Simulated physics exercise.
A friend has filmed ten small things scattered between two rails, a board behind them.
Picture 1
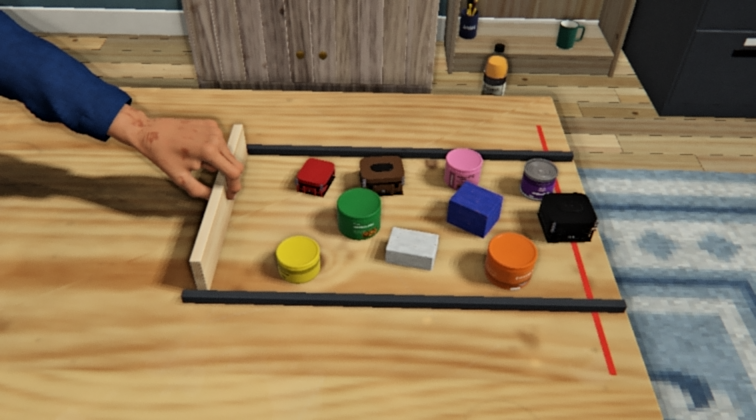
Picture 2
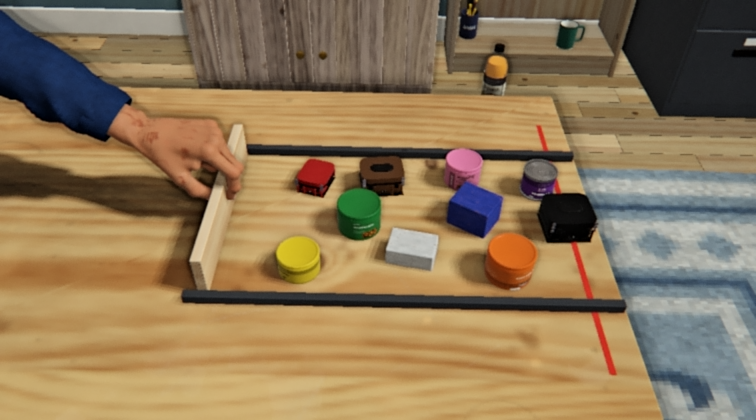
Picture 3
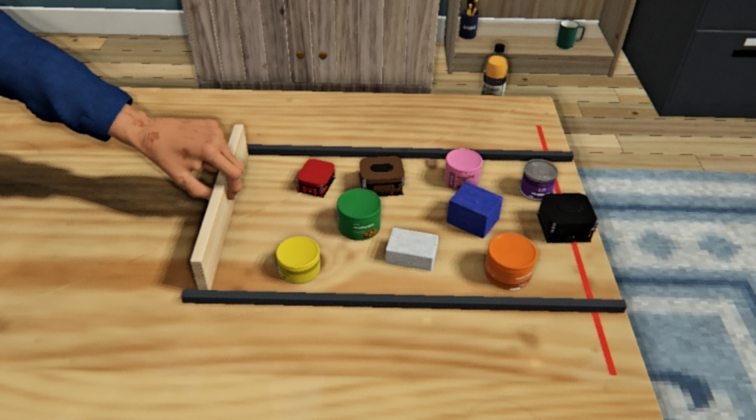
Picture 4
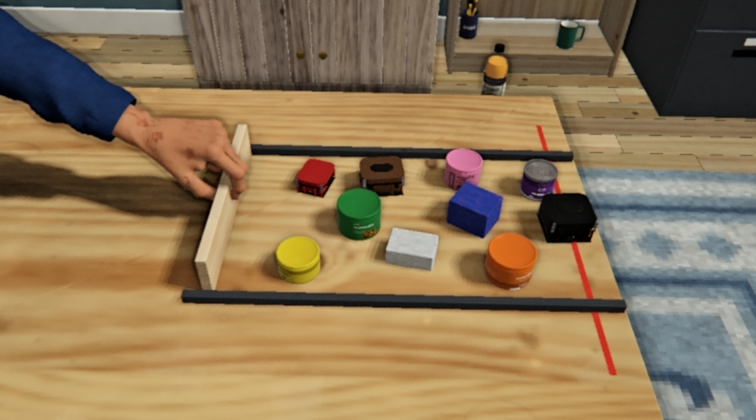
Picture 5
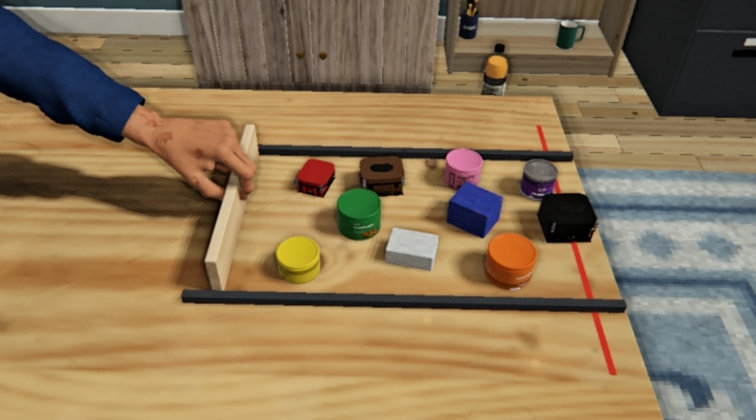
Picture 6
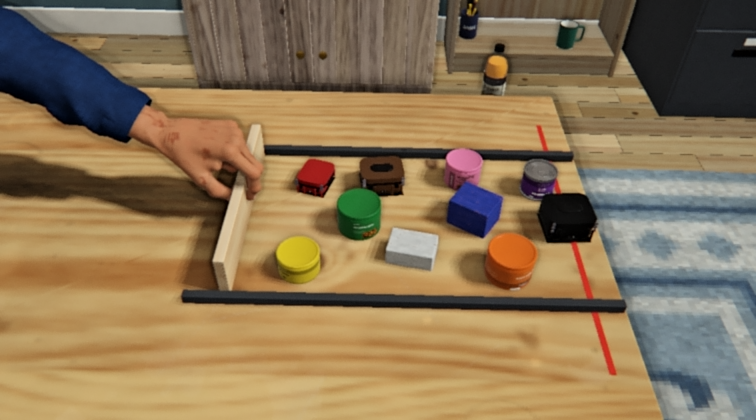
The clip opens on ten small tubs, tins, cases and blocks scattered between two dark rails on a wooden table, with a hand holding a board upright at the left. The board stays almost still at first, then the hand slides it slightly right, while the small objects remain in place.
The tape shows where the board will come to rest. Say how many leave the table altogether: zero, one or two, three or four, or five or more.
The number that fall off is five or more.
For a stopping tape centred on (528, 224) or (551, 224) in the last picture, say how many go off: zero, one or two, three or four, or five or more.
One after another: 3 or 4; 5 or more.
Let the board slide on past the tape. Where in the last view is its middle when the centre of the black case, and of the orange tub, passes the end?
At (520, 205) for the black case; at (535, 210) for the orange tub.
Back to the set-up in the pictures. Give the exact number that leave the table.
Fallen: 6.
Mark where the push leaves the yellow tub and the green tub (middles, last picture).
First (611, 280), then (594, 219).
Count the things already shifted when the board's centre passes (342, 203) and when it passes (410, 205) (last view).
By then 4, and 7.
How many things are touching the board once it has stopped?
That makes 4.
Soon after, none off yet; black case at rest near (566, 218); purple tin at rest near (539, 180); orange tub at rest near (510, 262).
By the end, the number that fall off is five or more; fallen, brown case, pink tub, blue block, orange tub, purple tin and black case.
